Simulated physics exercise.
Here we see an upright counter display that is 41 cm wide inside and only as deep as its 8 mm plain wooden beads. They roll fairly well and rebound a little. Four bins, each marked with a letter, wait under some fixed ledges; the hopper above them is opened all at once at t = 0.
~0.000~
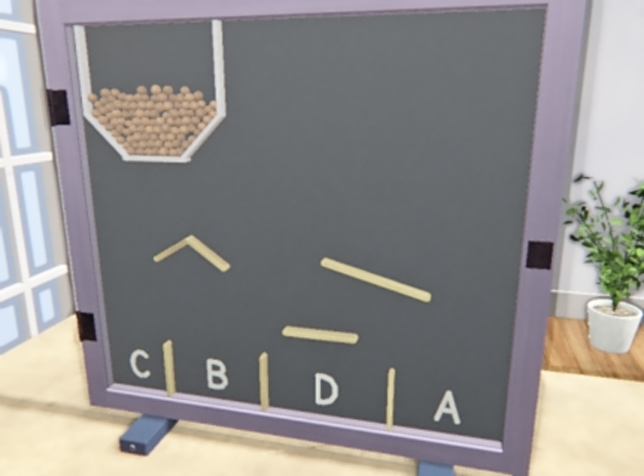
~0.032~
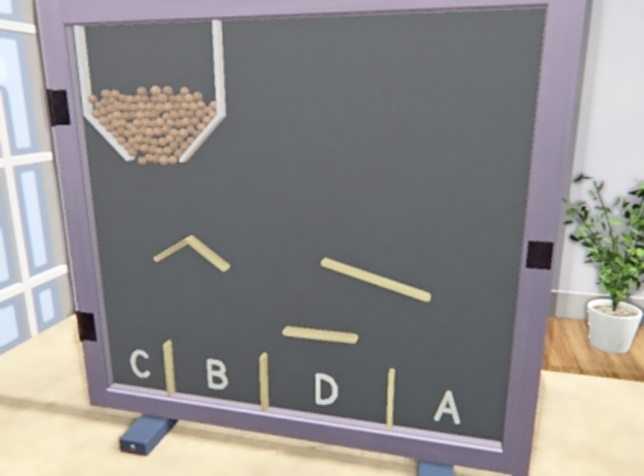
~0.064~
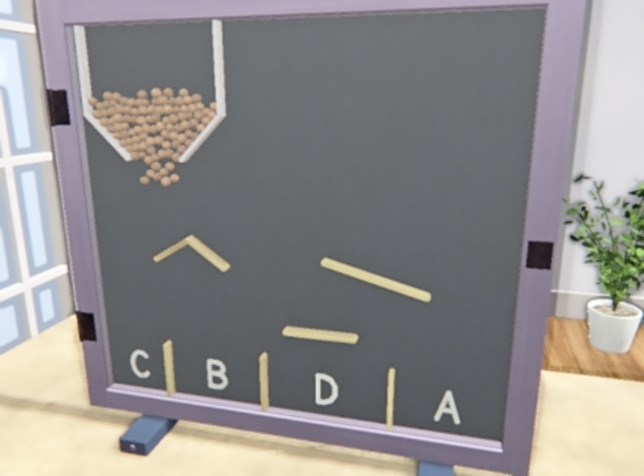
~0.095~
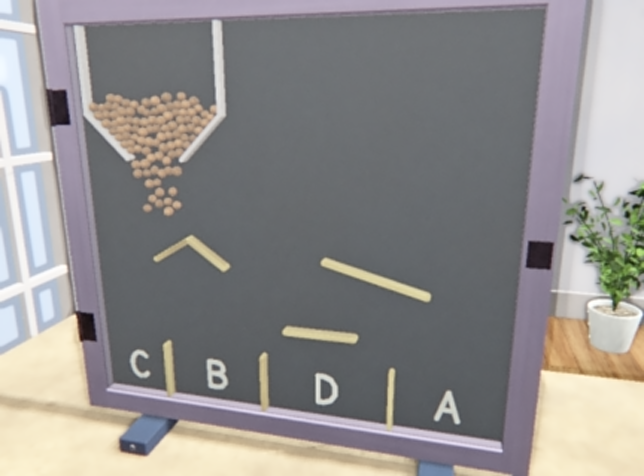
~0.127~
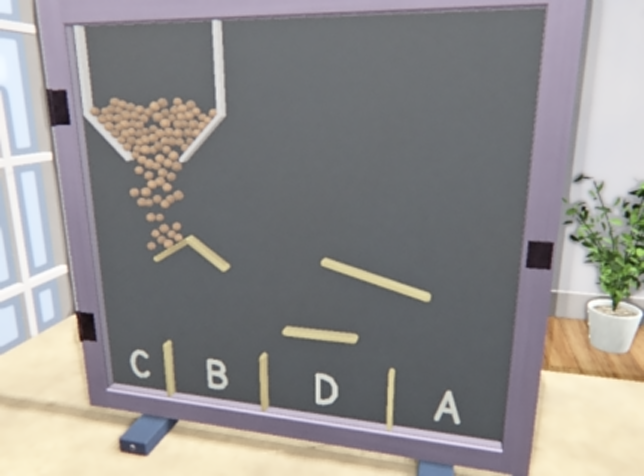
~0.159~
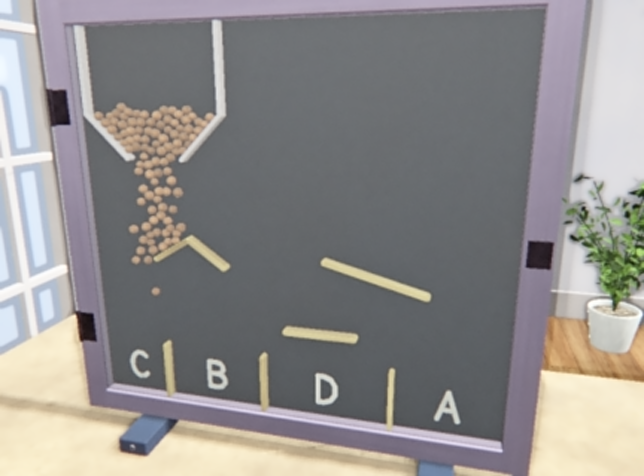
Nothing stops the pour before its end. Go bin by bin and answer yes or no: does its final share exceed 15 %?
A - no; B - no; C - yes; D - no.
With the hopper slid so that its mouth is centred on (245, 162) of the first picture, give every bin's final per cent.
Bin A: 0; bin B: 65; bin C: 0; bin D: 35.
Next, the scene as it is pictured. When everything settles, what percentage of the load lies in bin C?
Around 80 %.
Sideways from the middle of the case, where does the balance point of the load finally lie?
Roughly 15 centimetres left of centre.
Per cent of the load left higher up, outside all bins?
Roughly 5 per cent.
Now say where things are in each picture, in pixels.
In the first picture, gate shut, about 100 beads in the hopper; its mouth (130, 158) to (183, 160); A (448, 407), B (218, 375), C (140, 364), D (327, 390).
In the second picture, 4 out; bottom bead (142, 161).
In the third picture, 9 out; bottom bead (166, 181).
In the fourth picture, 19 out; bottom bead (169, 211).
In the fifth picture, 31 out; bottom bead (151, 246).
In the sixth picture, 41 out; bottom bead (156, 292); ledges roof (159, 258) to (225, 267), slope (325, 262) to (427, 297), level (287, 331) to (355, 339).
After 0.24 s 70 % have left the hopper; down in the bins, C 10 %.
After 0.55 s 100 % have left the hopper; down in the bins, C 75 %, D 5 %.
Settled by 1.5 s, A 0 %, B 5 %, C 80 %, D 10 %, left higher up 5 %.
